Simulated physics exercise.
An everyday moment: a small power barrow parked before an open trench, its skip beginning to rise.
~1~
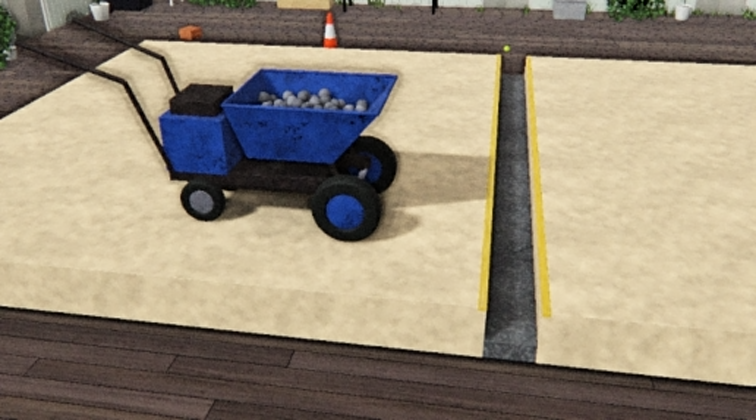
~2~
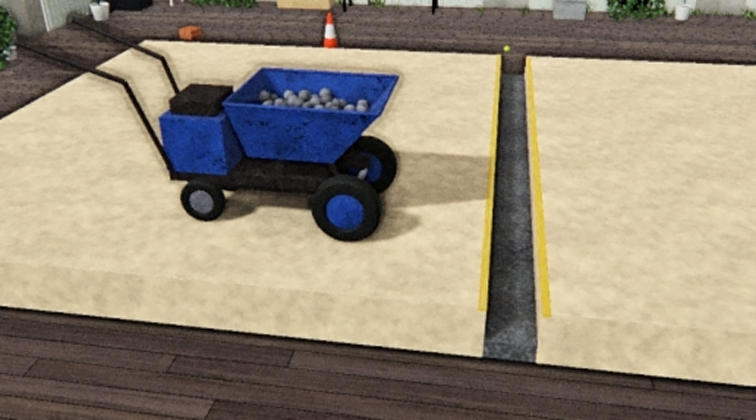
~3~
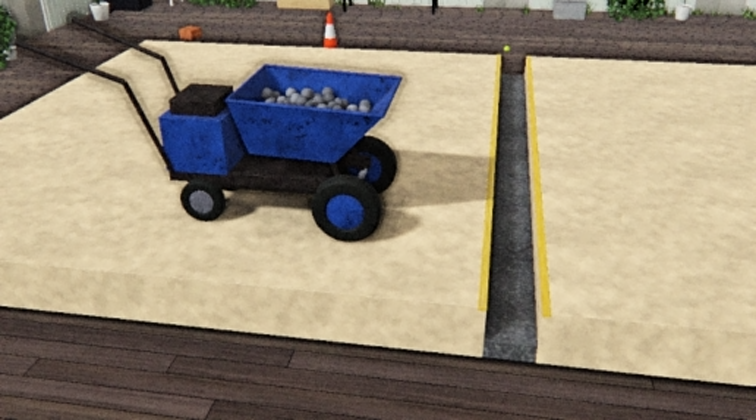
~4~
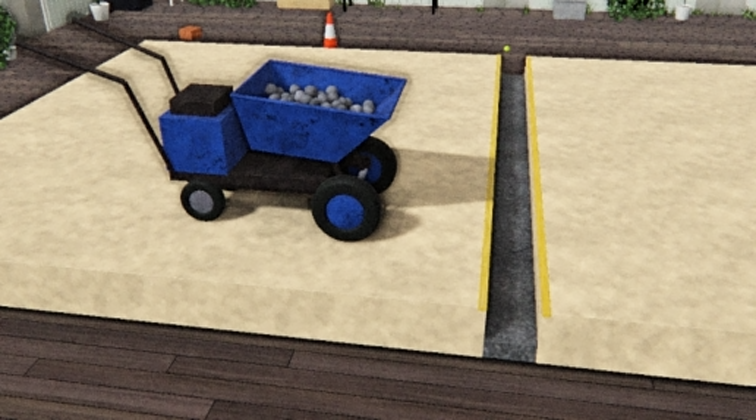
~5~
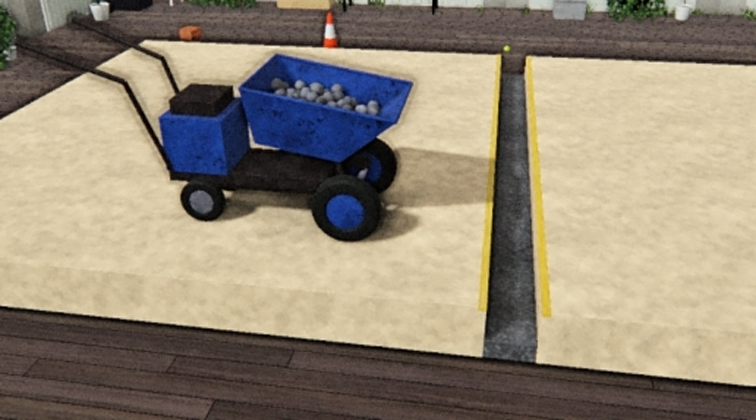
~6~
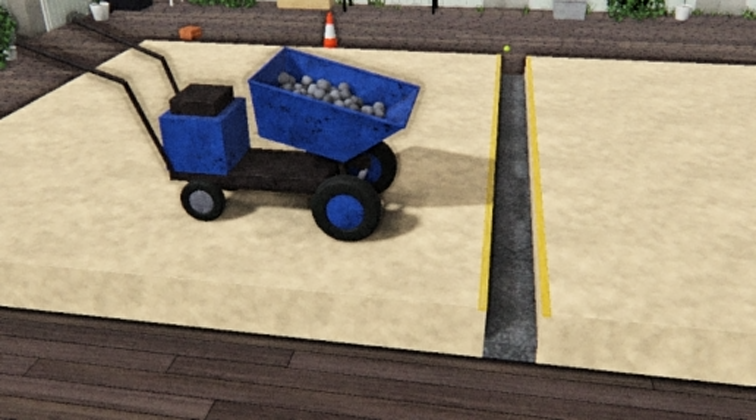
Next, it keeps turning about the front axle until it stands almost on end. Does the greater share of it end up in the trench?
Yes. Trench gets most.
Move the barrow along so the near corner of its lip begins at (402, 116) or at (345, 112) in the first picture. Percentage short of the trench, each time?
Around 0 and 60 per cent respectively.
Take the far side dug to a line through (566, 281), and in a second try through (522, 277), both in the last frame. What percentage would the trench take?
About 70 %, then 50 %.
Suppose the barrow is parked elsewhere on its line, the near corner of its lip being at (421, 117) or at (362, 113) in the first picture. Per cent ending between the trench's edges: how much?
Okay, so the first one ends at 80 % and the second at 50 %.
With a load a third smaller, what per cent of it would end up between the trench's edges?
Share: Approx. 60 per cent.
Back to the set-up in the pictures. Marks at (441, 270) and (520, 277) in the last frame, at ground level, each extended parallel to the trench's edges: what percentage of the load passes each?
Roughly 100 and 30 %.
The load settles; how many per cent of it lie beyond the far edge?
I'd put it at around 0 percent.
Soon after the last picture, skip tipped well over; all in the skip.
A little later, skip tipped steeply; most in the skip; a small part short of the trench; a small part in or heaped over the trench; a stray few falling.
Later still, skip tipped right over; a small part in the skip; about a quarter short of the trench; about two thirds in or heaped over the trench; a stray few beyond it.
At rest, skip tipped right over; about a quarter short of the trench; about two thirds in or heaped over the trench; a stray few beyond it.
